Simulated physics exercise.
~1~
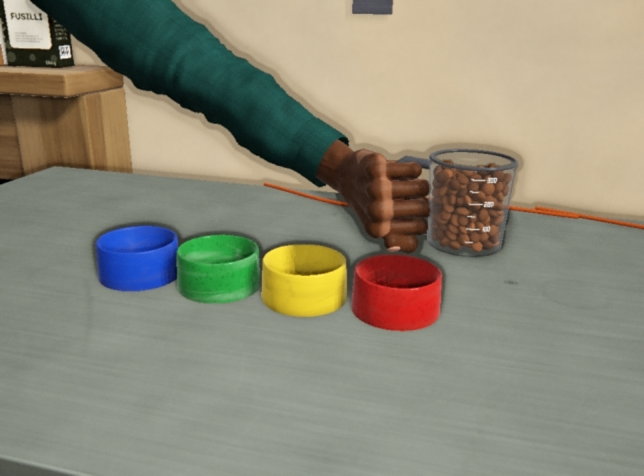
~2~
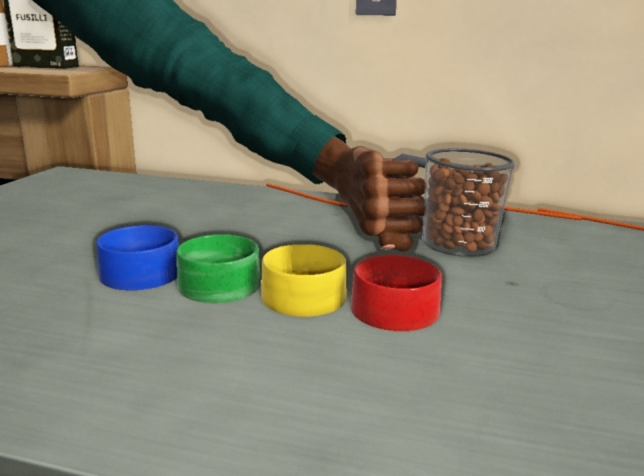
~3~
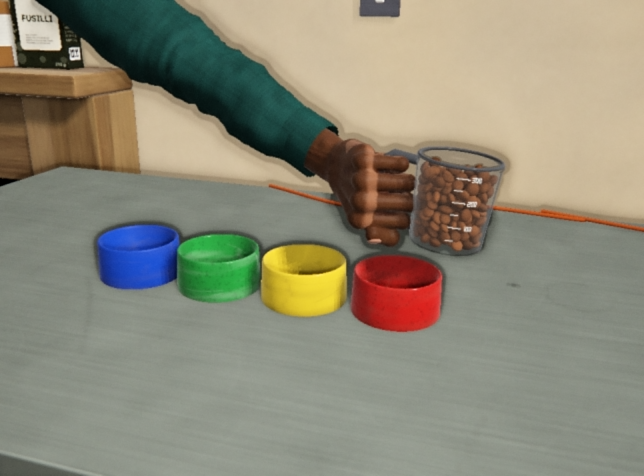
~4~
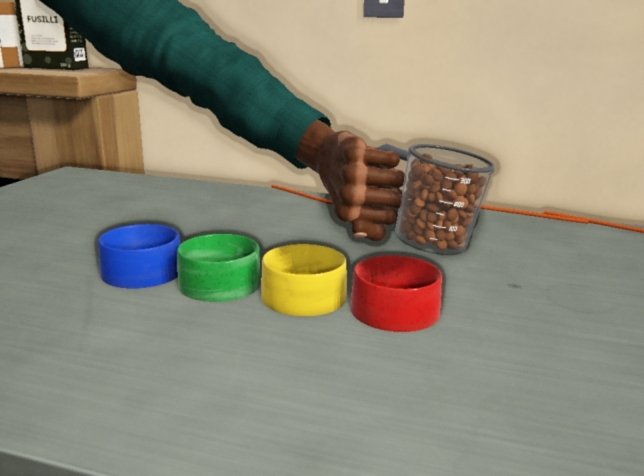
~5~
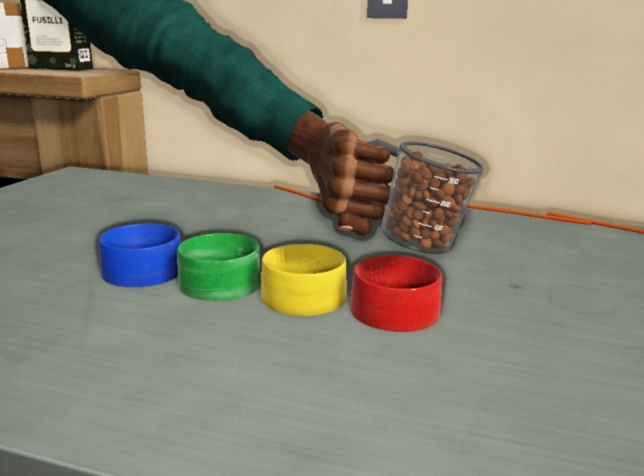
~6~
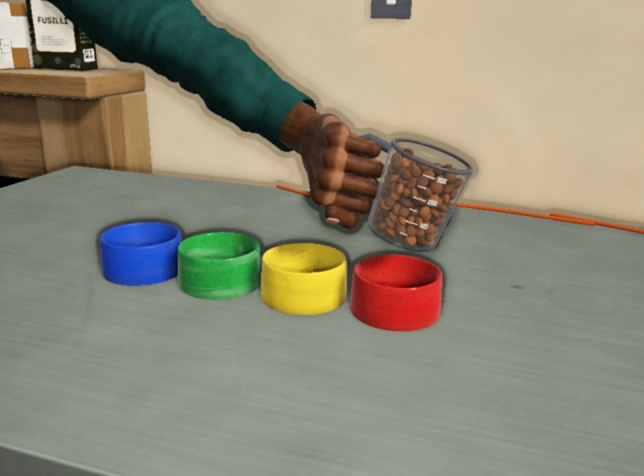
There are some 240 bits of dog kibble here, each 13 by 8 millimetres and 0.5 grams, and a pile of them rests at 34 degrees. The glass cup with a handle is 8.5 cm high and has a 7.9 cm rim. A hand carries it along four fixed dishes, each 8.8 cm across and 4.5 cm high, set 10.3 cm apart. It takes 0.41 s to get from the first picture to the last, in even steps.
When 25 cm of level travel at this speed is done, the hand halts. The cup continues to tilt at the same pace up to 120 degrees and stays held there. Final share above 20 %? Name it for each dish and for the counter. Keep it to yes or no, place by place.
Place by place: Red no, blue no, green no, yellow yes, counter yes.
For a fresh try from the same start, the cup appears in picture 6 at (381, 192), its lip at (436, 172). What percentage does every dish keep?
You'd end up with red at 0, blue at 0, green at 0 and yellow at 60.
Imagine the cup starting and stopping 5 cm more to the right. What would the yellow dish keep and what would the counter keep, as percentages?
In that case the yellow dish gets 90 and the counter 10.
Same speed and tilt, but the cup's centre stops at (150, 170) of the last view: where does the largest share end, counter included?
Most of it ends up at green.
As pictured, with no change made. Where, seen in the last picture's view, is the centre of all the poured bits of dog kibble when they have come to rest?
Look around (287, 279) in the last picture.
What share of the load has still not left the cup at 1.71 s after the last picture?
Reading: Approx. 95 %.
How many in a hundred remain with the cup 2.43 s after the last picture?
Roughly 10 in a hundred.
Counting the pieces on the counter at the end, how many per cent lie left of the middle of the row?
It's close to 60 in a hundred.
Then, 1.03 s after the last picture, tilt 64 degrees; cup holds 100 %.
Then, 1.71 s after the last picture, tilt 96 degrees; cup holds 95 %, yellow 5 %.
Then, 2.43 s after the last picture, tilt 120 degrees; cup holds 10 %, yellow 60 %.
In the end, red 0 %, blue 0 %, green 0 %, yellow 60 %, counter 35 %.
